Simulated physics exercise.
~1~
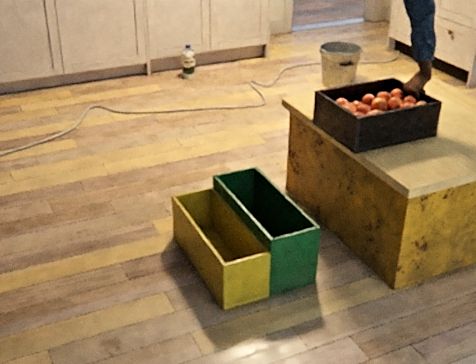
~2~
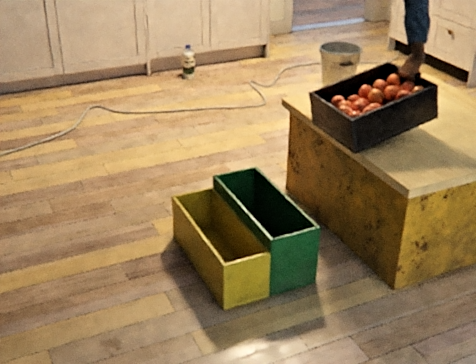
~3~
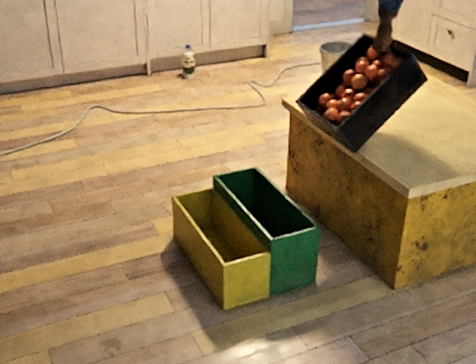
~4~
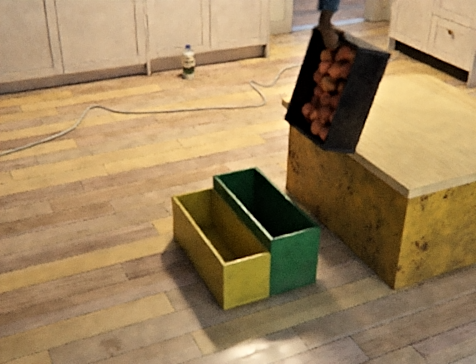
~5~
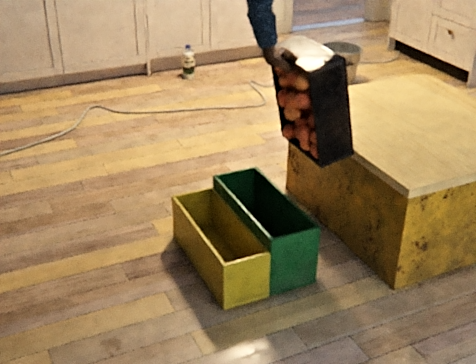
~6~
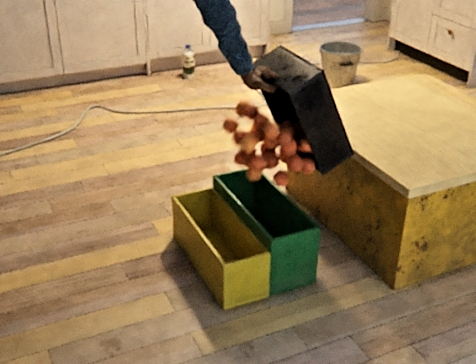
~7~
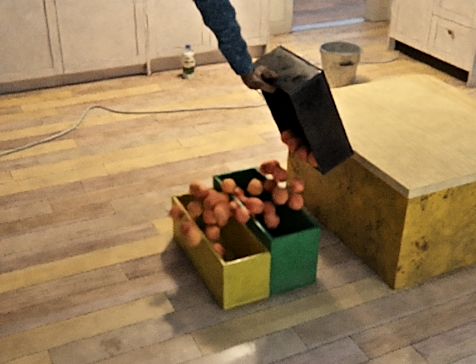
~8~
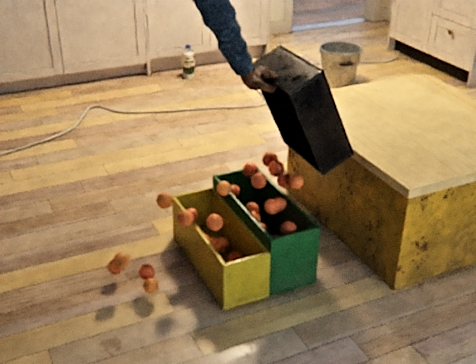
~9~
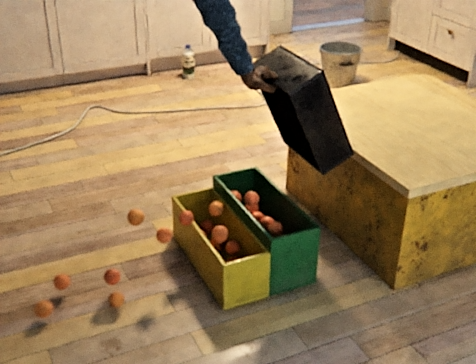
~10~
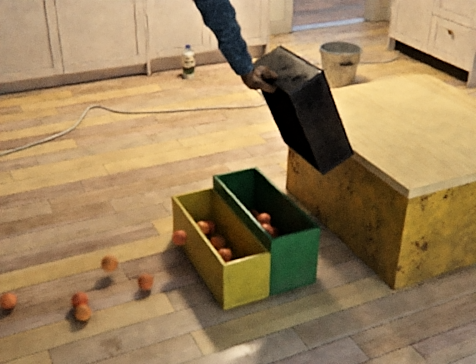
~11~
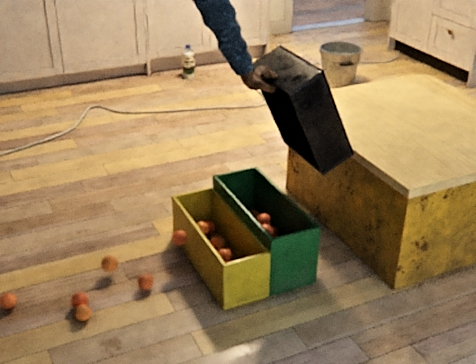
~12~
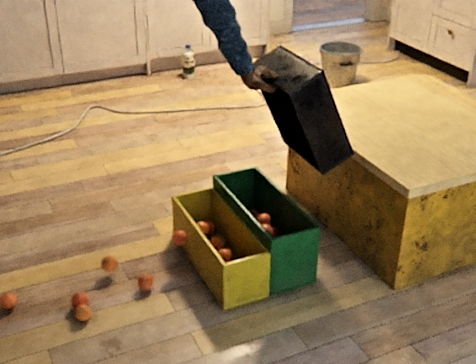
Hand tipping a black crate of oranges off a bench into green and yellow boxes, several spilling onto the wooden floor beyond.
